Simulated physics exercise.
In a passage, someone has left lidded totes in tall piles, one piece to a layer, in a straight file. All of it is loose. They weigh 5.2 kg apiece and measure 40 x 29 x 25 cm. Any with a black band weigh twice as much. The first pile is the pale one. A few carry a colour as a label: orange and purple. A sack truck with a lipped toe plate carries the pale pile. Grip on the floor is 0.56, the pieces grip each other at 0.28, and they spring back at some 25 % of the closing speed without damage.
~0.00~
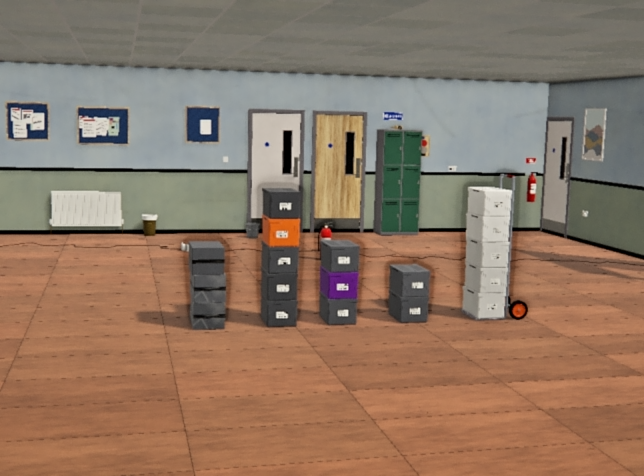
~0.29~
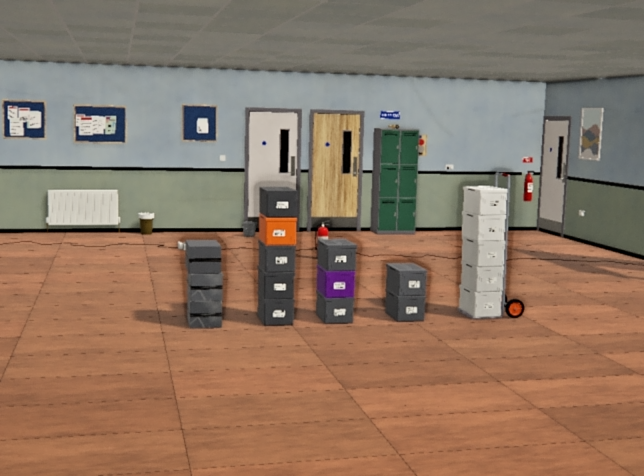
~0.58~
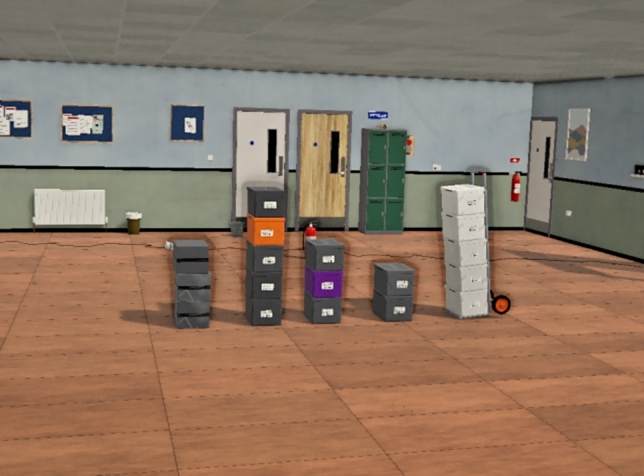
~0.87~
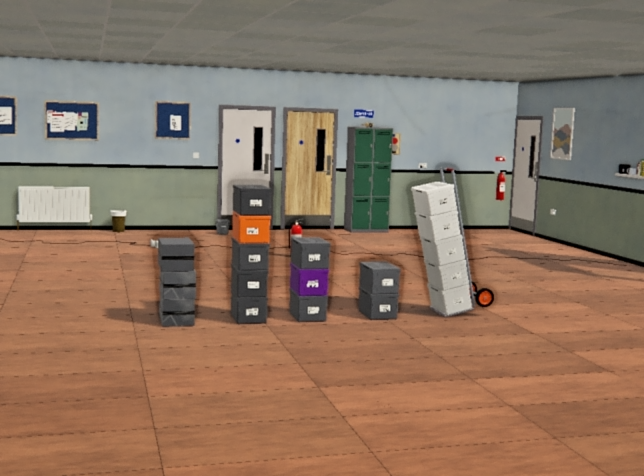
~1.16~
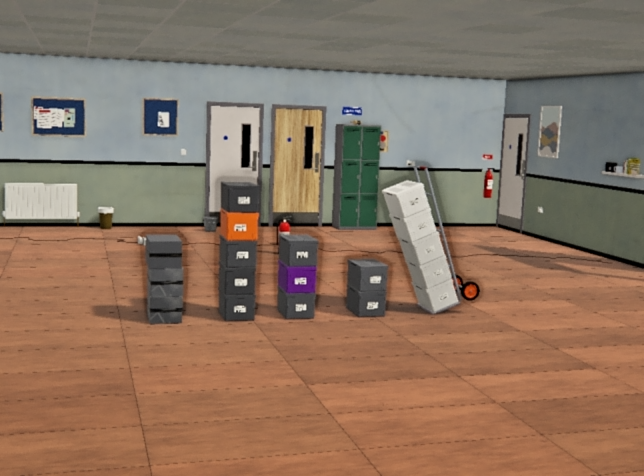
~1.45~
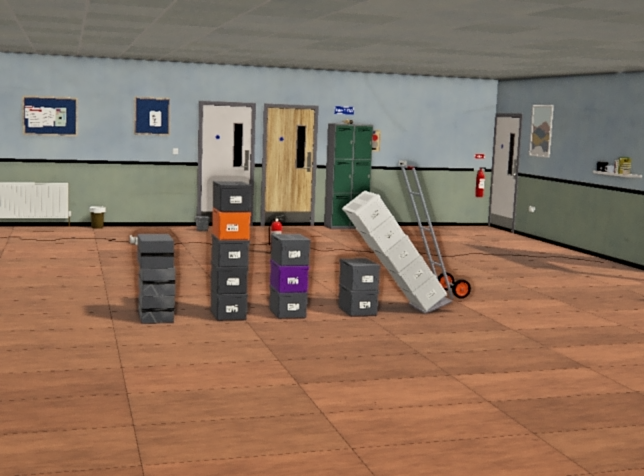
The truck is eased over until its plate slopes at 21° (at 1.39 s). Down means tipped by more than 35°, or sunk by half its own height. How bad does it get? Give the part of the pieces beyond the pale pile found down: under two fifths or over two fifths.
Ending down: Under two fifths.
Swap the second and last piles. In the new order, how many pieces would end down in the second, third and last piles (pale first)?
In that case second 0, third 0, last 0.
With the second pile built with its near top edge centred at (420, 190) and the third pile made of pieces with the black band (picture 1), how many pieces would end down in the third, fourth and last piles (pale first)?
In that case third 1, fourth 3, last 2.
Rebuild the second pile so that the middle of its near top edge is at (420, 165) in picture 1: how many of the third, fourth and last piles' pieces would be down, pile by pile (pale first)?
In that case third 1, fourth 4, last 2.
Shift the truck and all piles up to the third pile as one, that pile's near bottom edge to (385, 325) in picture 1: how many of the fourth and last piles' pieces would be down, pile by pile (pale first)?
In that case fourth 0, last 0.
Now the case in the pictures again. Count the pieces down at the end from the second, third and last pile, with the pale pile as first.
Pieces: Second 0, third 0, last 0.
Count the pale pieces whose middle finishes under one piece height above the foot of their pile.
The count is 2.
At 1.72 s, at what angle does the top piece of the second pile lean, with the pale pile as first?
Roughly 0° from upright.
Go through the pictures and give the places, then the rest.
In the first frame (pixels give the middle of a visible side; the camera pans a little), truck frame (512, 205) 0° forward; orange tote (284, 233); purple tote (344, 286); none of the others has stirred.
The second frame shows truck frame (508, 204) 1° forward; orange tote (281, 232).
The third frame shows truck frame (485, 202) 6° forward, top of the pale pile leaning 6°; purple tote (328, 285); none of the others has stirred.
The fourth frame shows truck frame (457, 198) 13° forward, top of the pale pile leaning 13°; orange tote (255, 230); none of the others has stirred.
The fifth frame shows truck frame (433, 196) 19° forward, top of the pale pile leaning 21°; orange tote (243, 227); none of the others has stirred.
The sixth frame shows truck frame (421, 195) 21° forward, top of the pale pile leaning 38°; orange tote (235, 227); purple tote (294, 280); none of the others has stirred.
After 1.54 s, 5 of the pale pile down; none of the 13 other totes down.
After 1.72 s, 5 of the pale pile down; none of the 13 other totes down, 2 disturbed.
After 2.04 s, 5 of the pale pile down; none of the 13 other totes down, 5 disturbed; purple tote 10° from how it stood.
In the end (2.6 s), 4 of the pale pile down; none of the 13 other totes down, 4 disturbed; purple tote 7° from how it stood; orange tote unmoved. That is 0 per cent. From the last view, middles, purple tote near (275, 276), orange tote near (229, 224).
